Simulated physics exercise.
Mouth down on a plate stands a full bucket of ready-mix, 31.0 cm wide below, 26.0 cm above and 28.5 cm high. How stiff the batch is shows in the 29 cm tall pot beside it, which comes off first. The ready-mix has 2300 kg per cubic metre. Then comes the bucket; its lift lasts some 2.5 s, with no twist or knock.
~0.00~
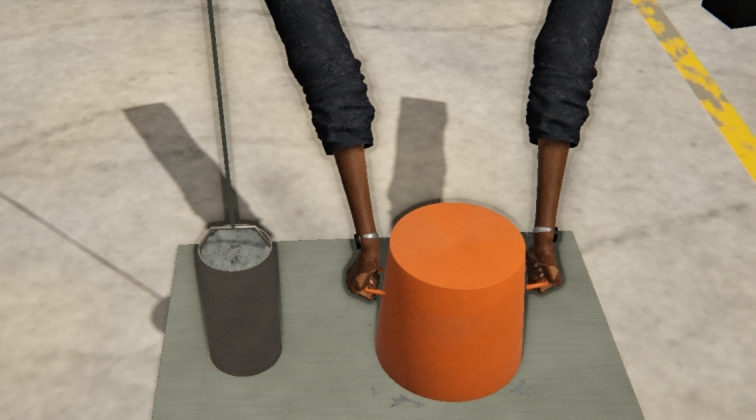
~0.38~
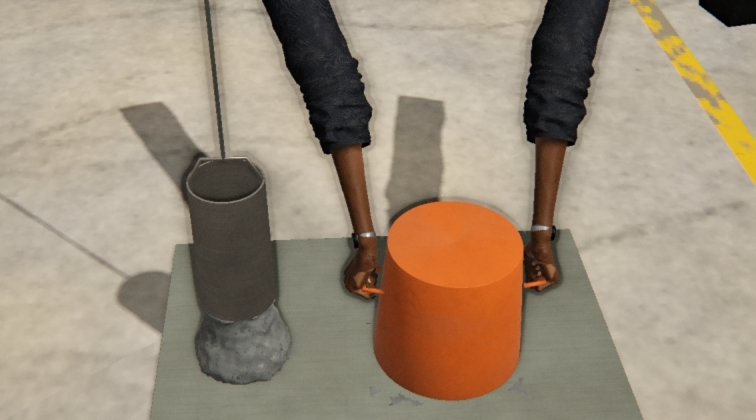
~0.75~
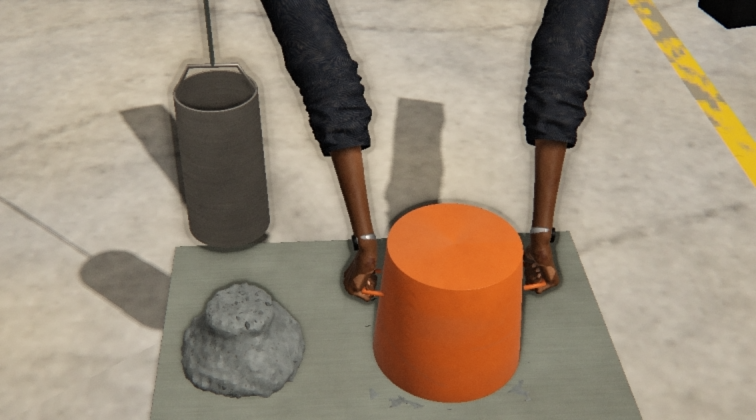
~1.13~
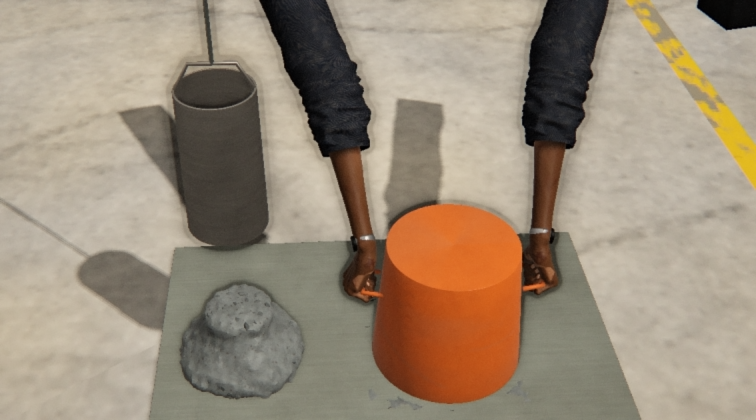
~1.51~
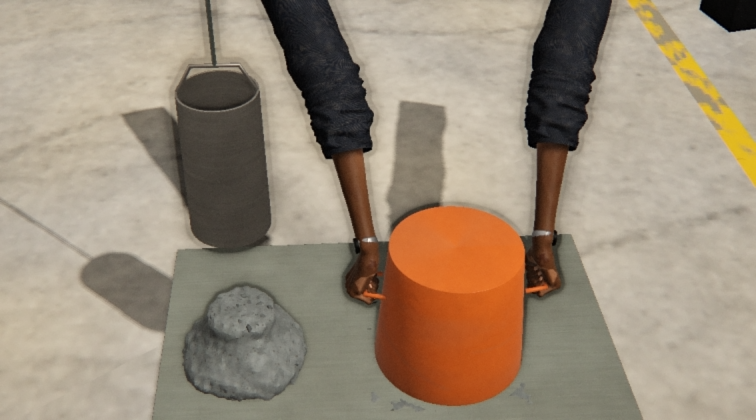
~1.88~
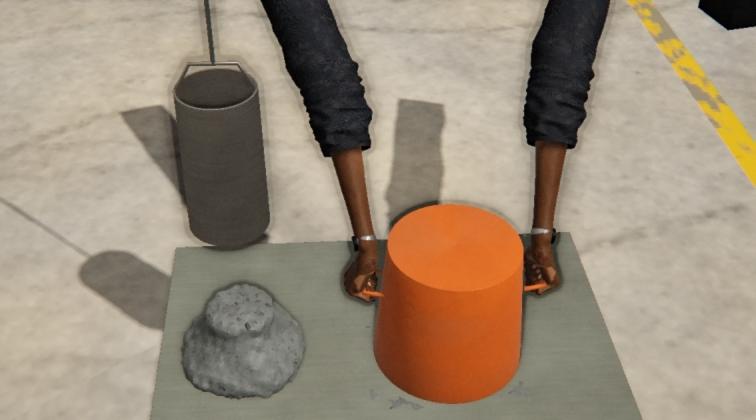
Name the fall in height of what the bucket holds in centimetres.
It comes to near 11 cm.
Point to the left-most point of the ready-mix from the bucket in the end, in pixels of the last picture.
Around (339, 347).
After 2.5 s, the bucket is up 6.5 cm; the ready-mix has come down 2.9 cm to 26 cm and is 35 cm wide.
After 3.1 s, the bucket is up 17 cm; the ready-mix has come down 11 cm to 18 cm and is 47 cm wide.
After 3.8 s, the bucket is up 30 cm; the ready-mix has come down 11 cm to 18 cm and is 47 cm wide.
After 4.5 s, the bucket is clear; the ready-mix has come down 11 cm to 18 cm and is 47 cm wide.
After 5.1 s, at rest, the bucket is clear; the ready-mix has come down 11 cm to 18 cm and is 47 cm wide.
